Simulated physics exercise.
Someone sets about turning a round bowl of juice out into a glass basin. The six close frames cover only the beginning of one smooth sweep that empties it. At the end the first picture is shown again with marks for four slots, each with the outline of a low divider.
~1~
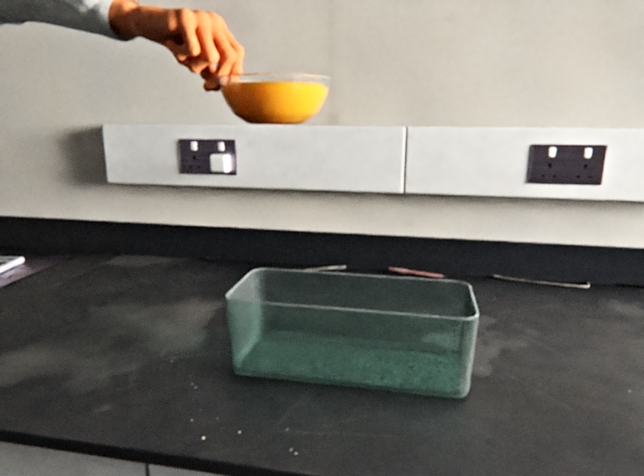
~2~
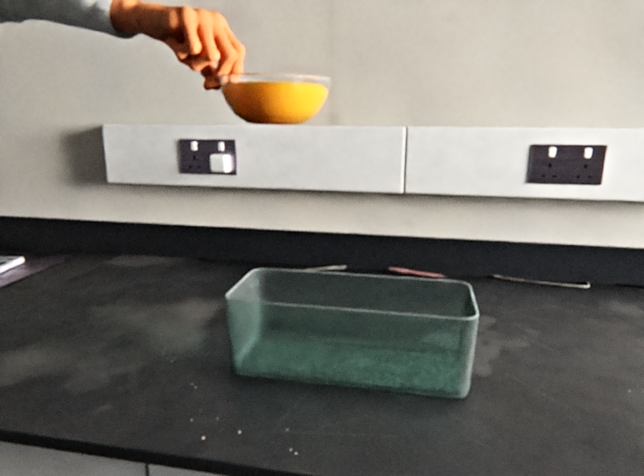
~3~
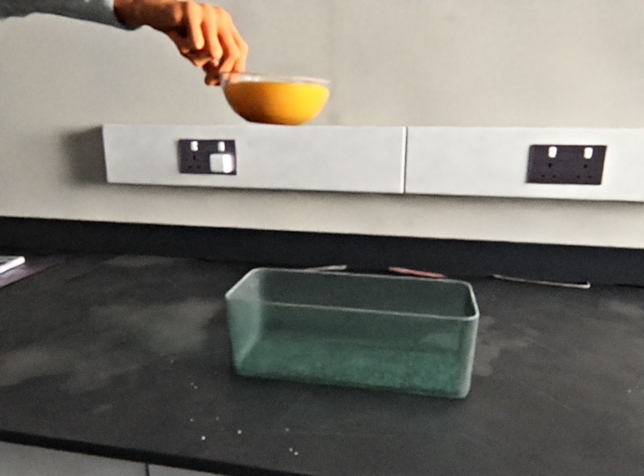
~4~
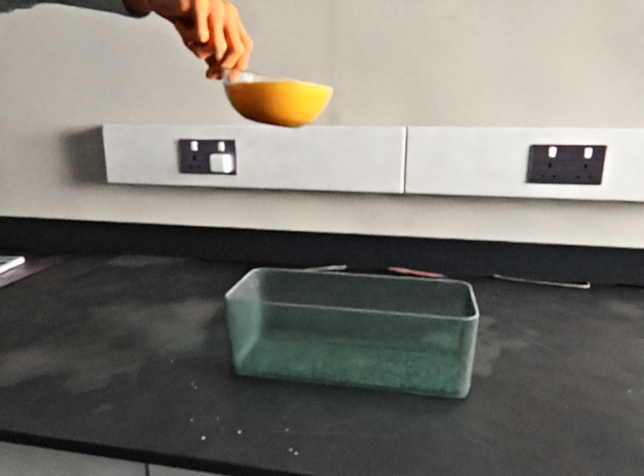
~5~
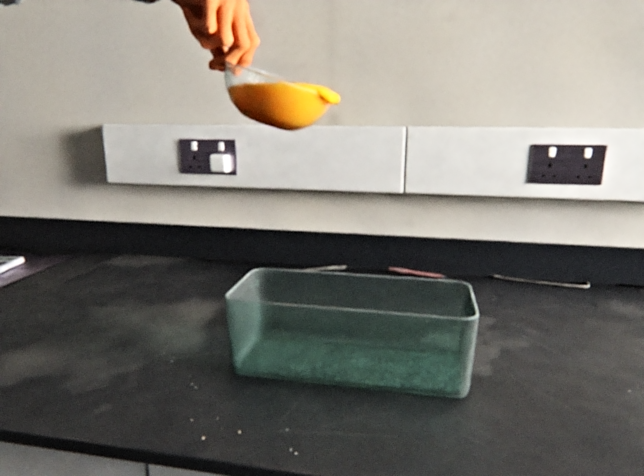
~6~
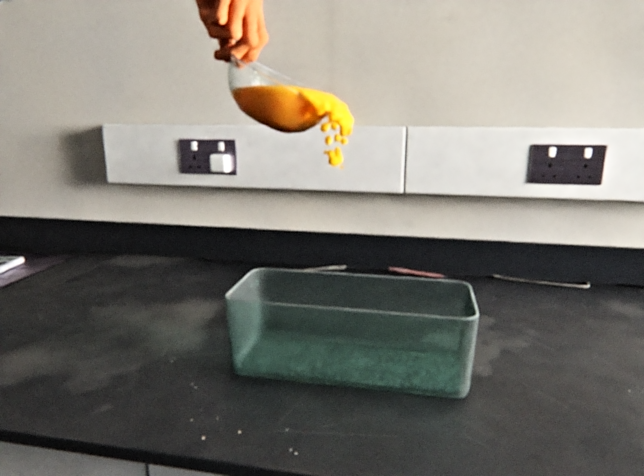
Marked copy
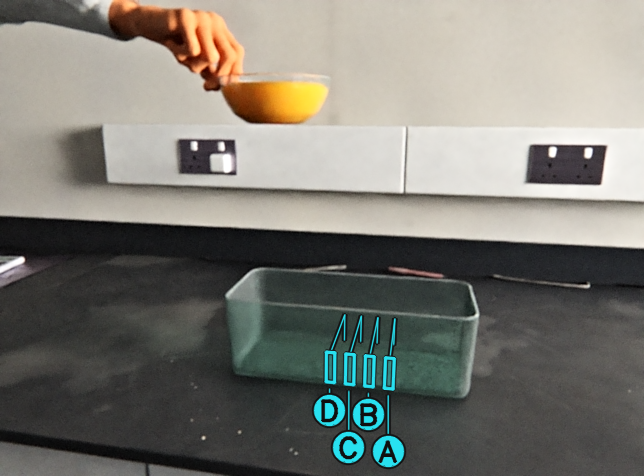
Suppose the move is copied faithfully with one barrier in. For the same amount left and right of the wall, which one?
The answer is slot A.
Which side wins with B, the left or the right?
More ends on the right.
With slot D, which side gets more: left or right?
More ends on the right.
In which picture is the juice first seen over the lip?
In picture 5.
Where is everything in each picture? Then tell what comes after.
Upright, lip at (327, 77); basin from (232, 370) to (468, 395); nothing has left yet, in the first frame.
Upright, lip at (328, 78); nothing has left yet, in the second frame.
Tipped about 5°, lip at (329, 82); nothing has left yet, in the third frame.
Tipped about 10°, lip at (330, 88); nothing has left yet, in the fourth frame.
Tipped about 18°, lip at (331, 96); juice is over the lip, down to (334, 102), in the fifth frame.
Tipped about 27°, lip at (331, 105); juice is over the lip, down to (341, 167), in the sixth frame.
On the marked copy, A at (388, 395); B at (368, 393); C at (348, 390); D at (329, 388).
Choosing A, about 51 % ends left of the wall and 47 % right of it.
Choosing B, about 26 % ends left of the wall and 71 % right of it; 3 % is lost outside.
Choosing C, about 15 % ends left of the wall and 82 % right of it; 3 % is lost outside.
Choosing D, about 8 % ends left of the wall and 89 % right of it; 3 % is lost outside.
